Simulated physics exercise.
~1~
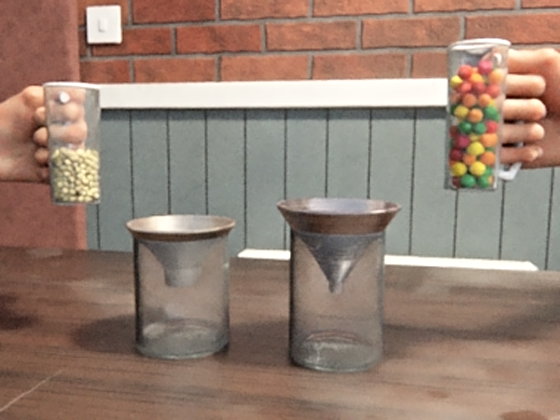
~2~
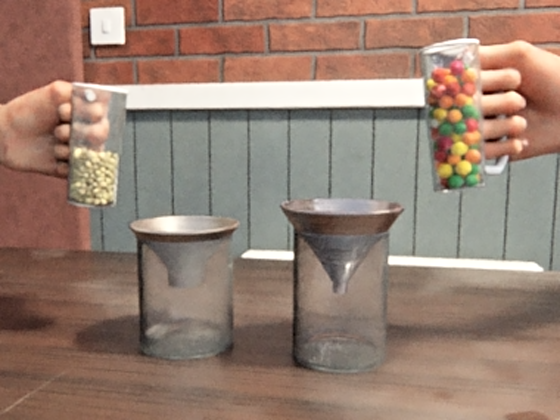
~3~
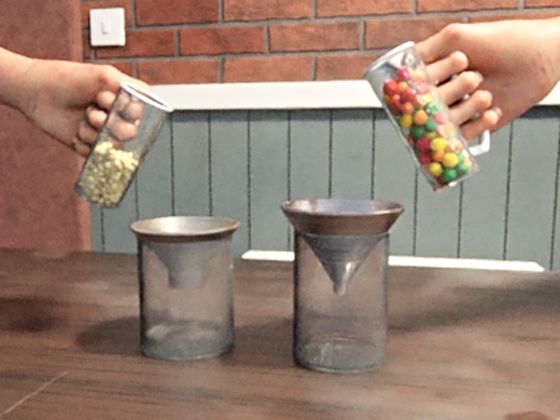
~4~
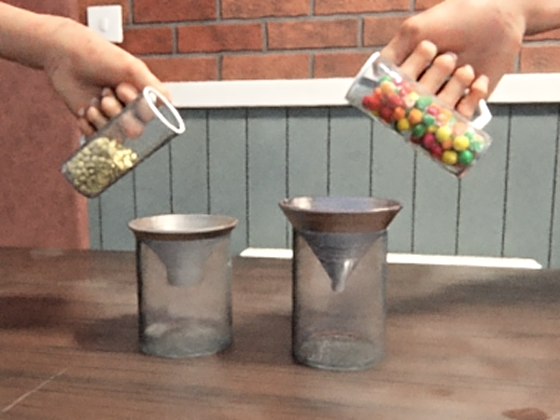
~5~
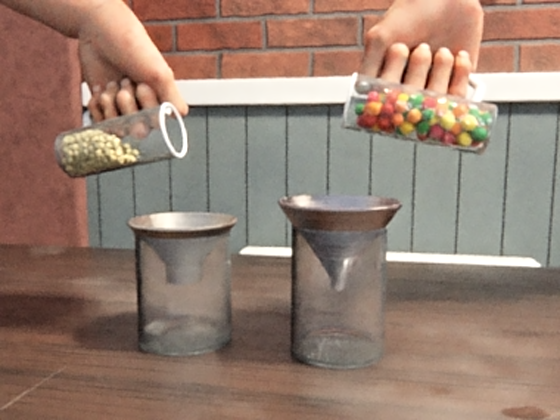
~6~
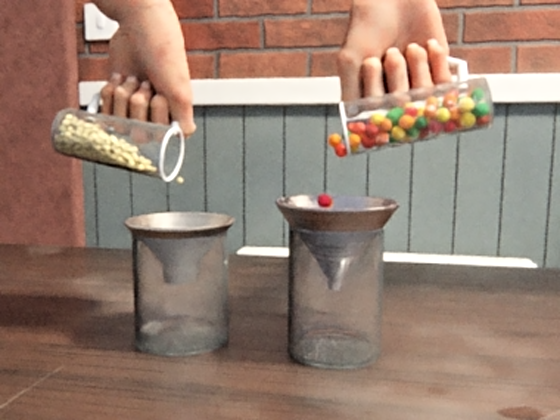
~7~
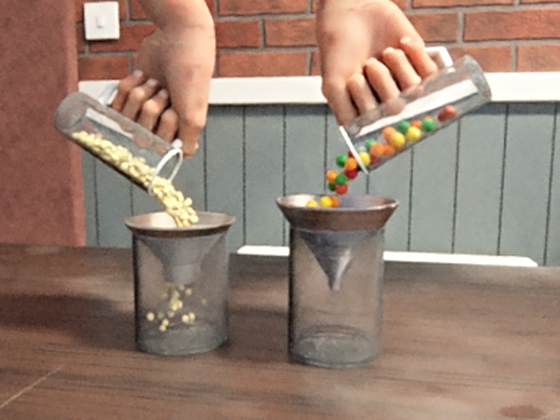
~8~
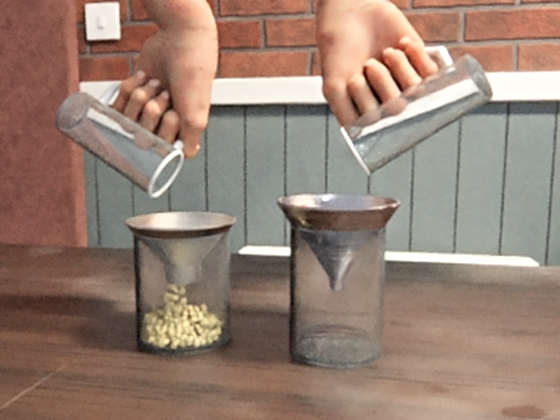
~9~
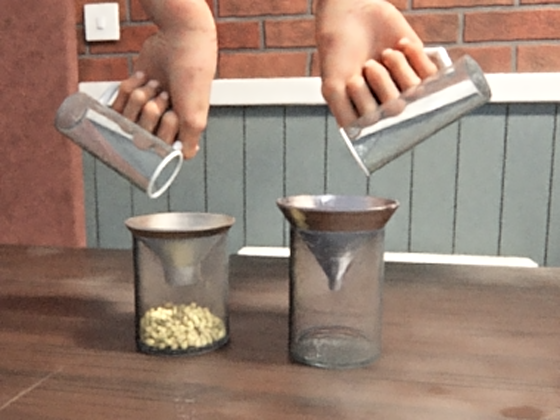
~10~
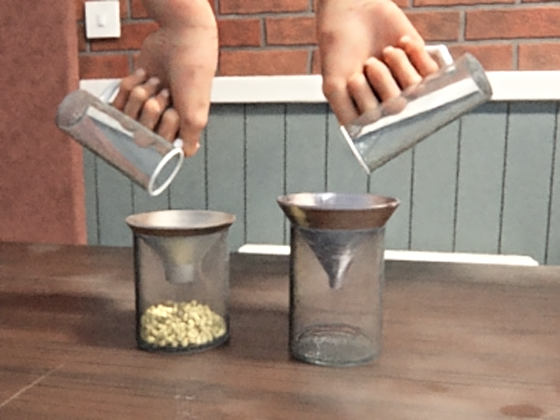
The clip opens with two hands holding clear cups upright above two glass jars fitted with funnels on a dark wooden table, small pale pieces in the left cup and larger multicoloured balls in the right. The hands move inward and tilt the cups until they lie on their sides. A red ball drops into the right funnel first, while the pale pieces begin to slip from the left cup. Both cups then tip further, and their contents pour out. The pale pieces run through and settle in a heap in the left jar. The coloured balls stay stuck in the right funnel, leaving its jar empty beneath the emptied cup.
